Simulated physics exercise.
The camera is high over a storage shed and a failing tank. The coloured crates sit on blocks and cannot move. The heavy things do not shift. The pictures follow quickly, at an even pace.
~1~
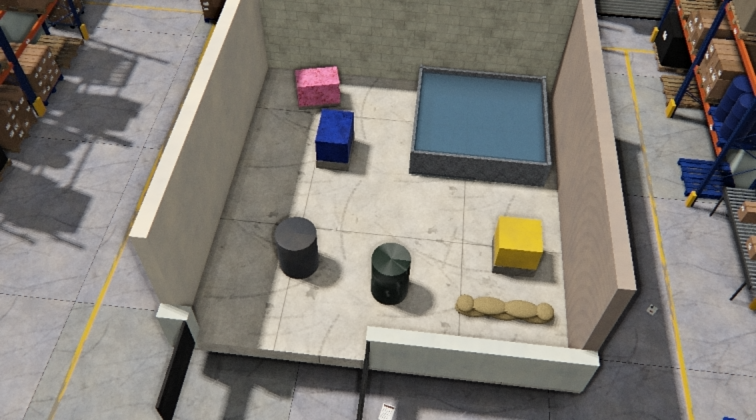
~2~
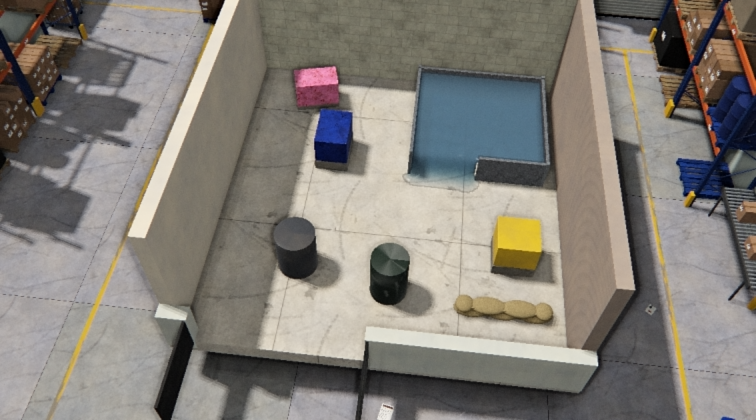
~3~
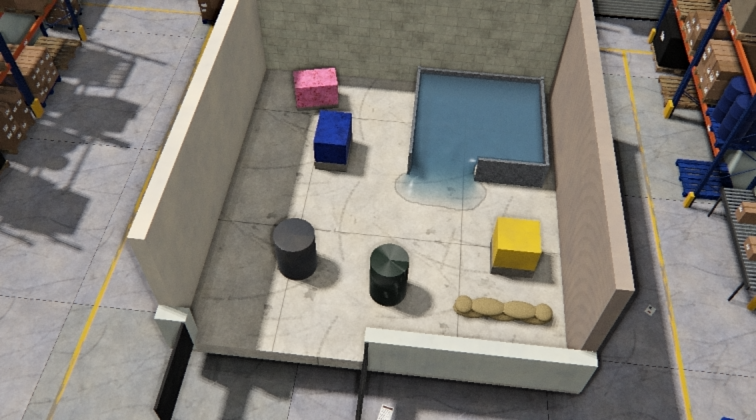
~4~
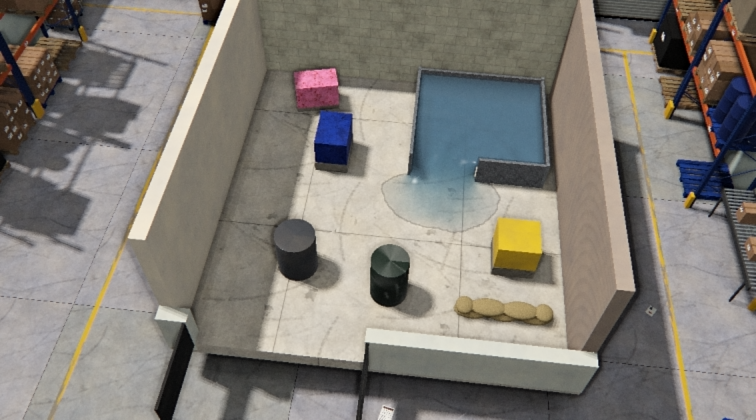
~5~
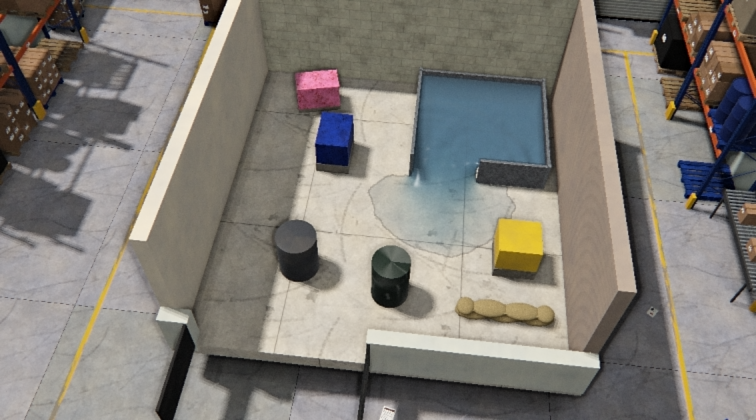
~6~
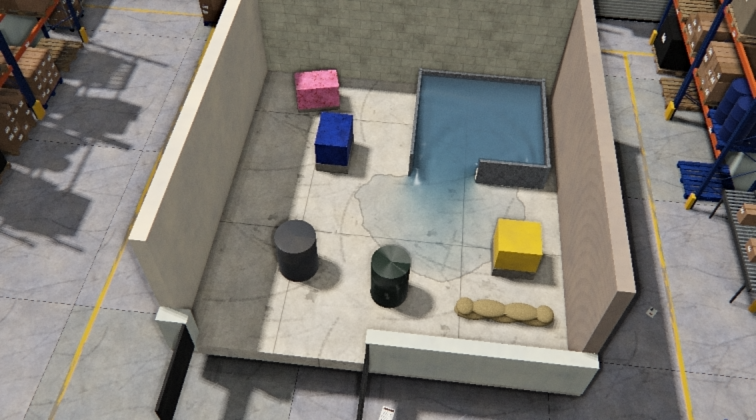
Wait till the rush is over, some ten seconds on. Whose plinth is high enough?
In the end: The pink crate escapes dry; the yellow crate escapes dry; the blue crate escapes dry.
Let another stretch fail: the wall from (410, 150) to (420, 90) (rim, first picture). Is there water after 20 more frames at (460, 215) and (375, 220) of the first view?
One after the other: Not flooded, covered.
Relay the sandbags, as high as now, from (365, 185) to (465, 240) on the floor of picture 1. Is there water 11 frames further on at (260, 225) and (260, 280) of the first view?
One after the other: Not flooded, no water.
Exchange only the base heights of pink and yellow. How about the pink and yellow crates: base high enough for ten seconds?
Then: Pink crate is spared, yellow crate ends up wet.
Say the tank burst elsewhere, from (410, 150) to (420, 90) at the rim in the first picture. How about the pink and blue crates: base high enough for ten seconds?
Pink is wetted; blue ends up wet.
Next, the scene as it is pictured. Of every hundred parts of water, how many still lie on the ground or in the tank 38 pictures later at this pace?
About 88 per cent.
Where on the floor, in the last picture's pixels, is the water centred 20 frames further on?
I would point to (452, 199).
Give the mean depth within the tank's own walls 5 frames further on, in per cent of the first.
Roughly 78 per cent.
A moment on, water covers 25 % of the floor; the pink crate not reached, the yellow crate water round its plinth, the blue crate not reached.
Next, water covers 45 % of the floor; the pink crate not reached, the yellow crate water round its plinth, the blue crate not reached.
Then, water covers 60 % of the floor; the pink crate not reached, the yellow crate water round its plinth, the blue crate not reached.
Later, water covers 75 % of the floor; the pink crate not reached, the yellow crate water round its plinth, the blue crate not reached.
In the end, water covers 90 % of the floor; the pink crate stayed above the water, the yellow crate stayed above the water, the blue crate stayed above the water.
